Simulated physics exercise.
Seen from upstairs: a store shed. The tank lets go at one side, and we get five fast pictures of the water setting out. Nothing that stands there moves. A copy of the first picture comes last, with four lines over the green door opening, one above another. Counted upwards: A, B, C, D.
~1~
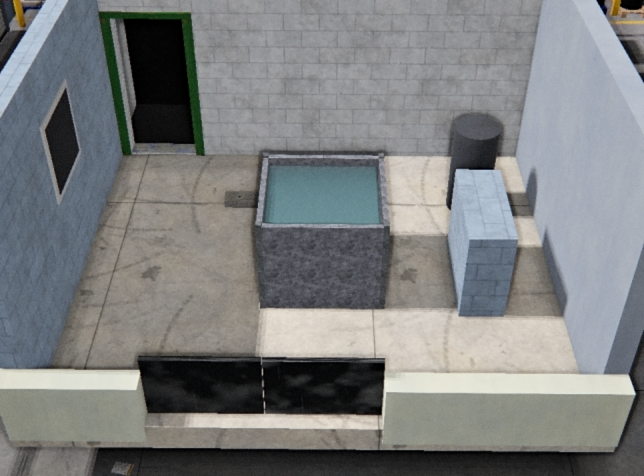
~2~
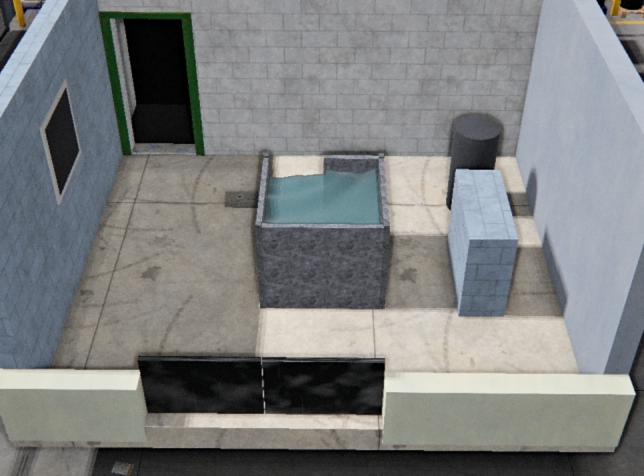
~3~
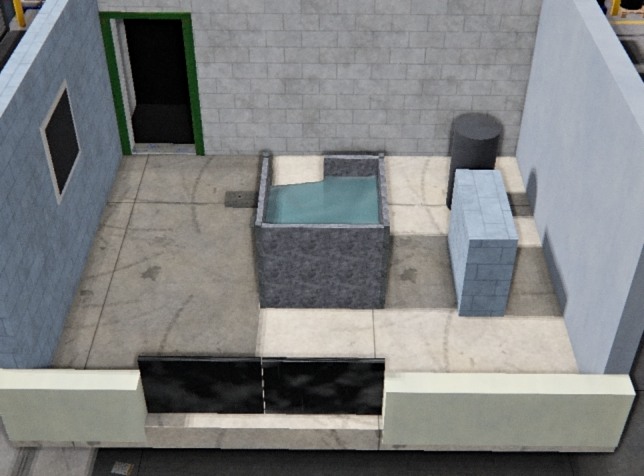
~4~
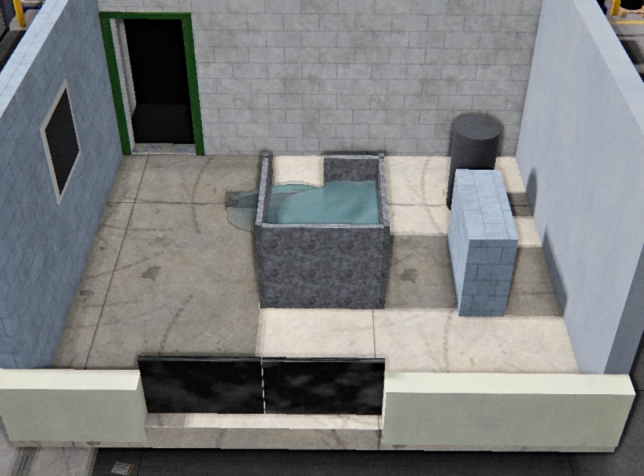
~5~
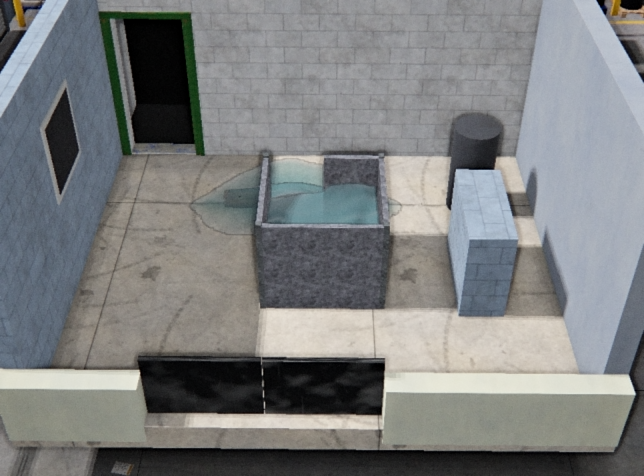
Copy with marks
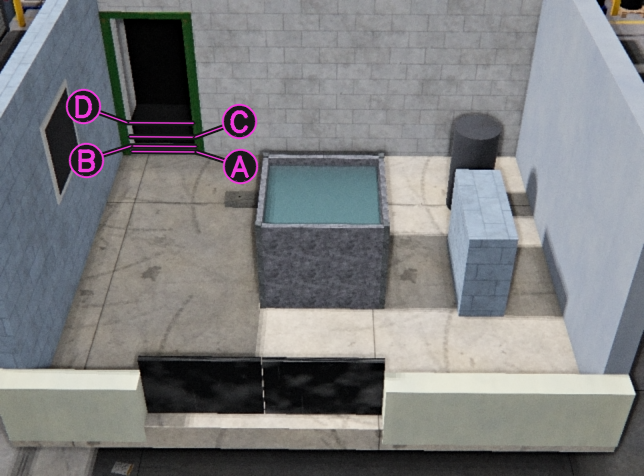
Store shed seen from above, water sinking in a grey stone tank, then spreading across the floor behind it, mostly leftward.
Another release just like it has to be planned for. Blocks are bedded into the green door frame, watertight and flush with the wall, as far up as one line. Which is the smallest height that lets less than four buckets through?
Choose C.
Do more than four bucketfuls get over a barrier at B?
Yes, it does.
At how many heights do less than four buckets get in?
Two of them.
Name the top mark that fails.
Mark B.
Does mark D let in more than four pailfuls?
No, that is safe.
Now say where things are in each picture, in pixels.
Water in the tank at rest, its middle at (323, 195); foot of the green doorway at (164, 154); shut gate at (262, 368).
Water covers 1 % of the ground, its front hidden from here.
Water covers 2 % of the ground, its front hidden from here.
Water covers 6 % of the ground and shows as far out as (236, 216).
Water covers 13 % of the ground and shows as far out as (231, 185).
On the marked copy, A at (164, 151); B at (163, 146); C at (162, 136); D at (160, 122); from the bottom up A, B, C, D.
With A, some 20 bucketfuls get in.
With B, about 7 bucketfuls get in.
With C, a bucket or two gets in.
With D, nothing gets over.
